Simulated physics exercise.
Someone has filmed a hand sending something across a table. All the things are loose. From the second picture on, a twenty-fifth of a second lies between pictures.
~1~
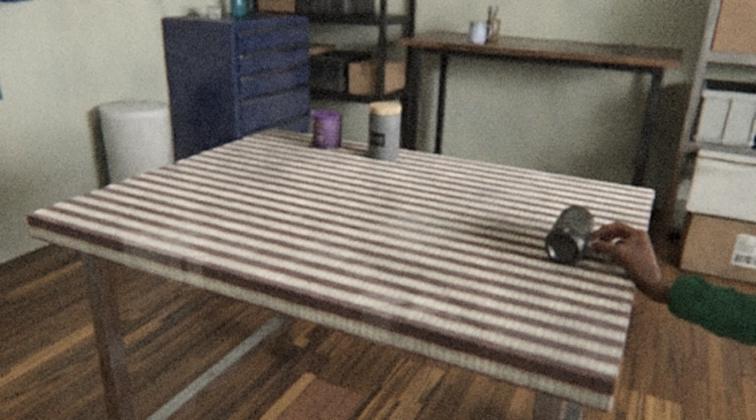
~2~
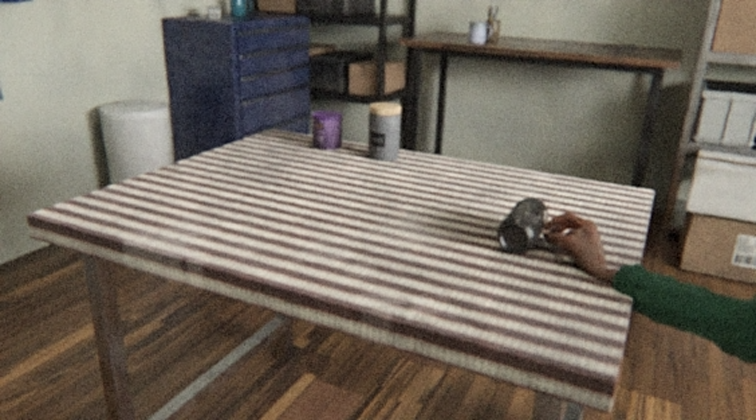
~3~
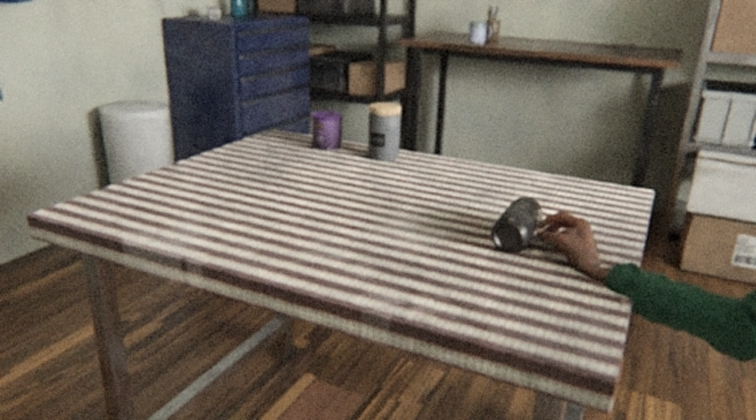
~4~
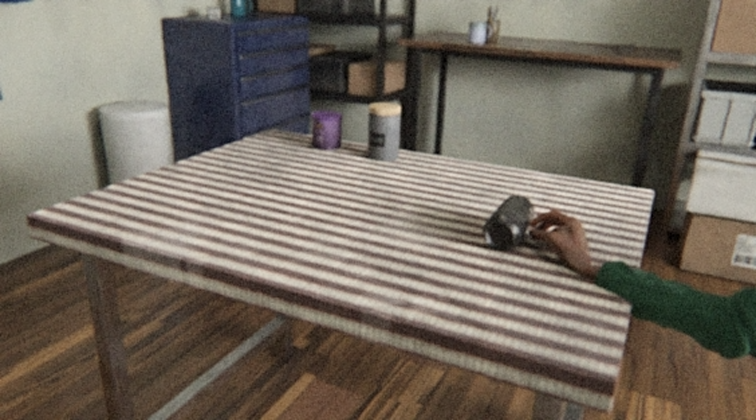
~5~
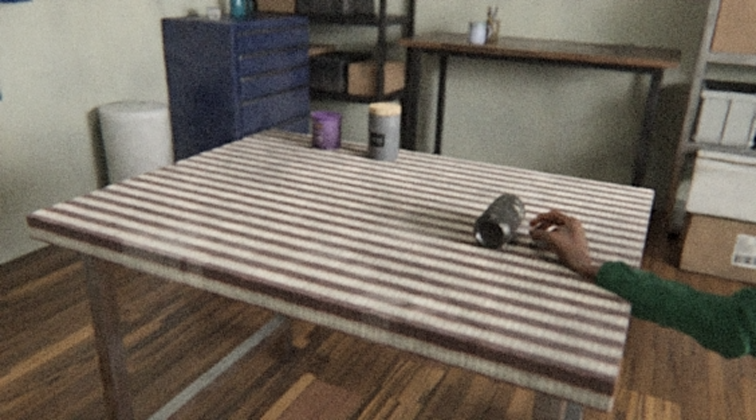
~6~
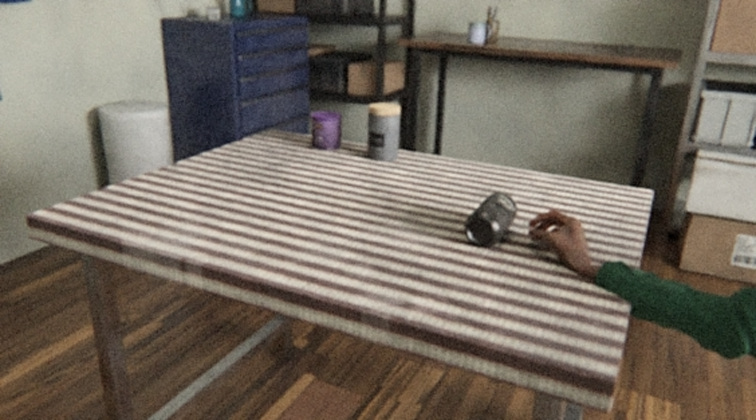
Black can lying on its side rolling left across a striped table, pushed by a hand that then stays behind it.
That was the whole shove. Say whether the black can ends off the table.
The black can stays on the table.
Then, 0.20 s on from there, black can shifted about its own width near (456, 212).
Then, 0.40 s on from there, black can shifted well along near (431, 207).
In the end, moved from the start, black can. At the end, from the last picture's camera, black can near (405, 202).
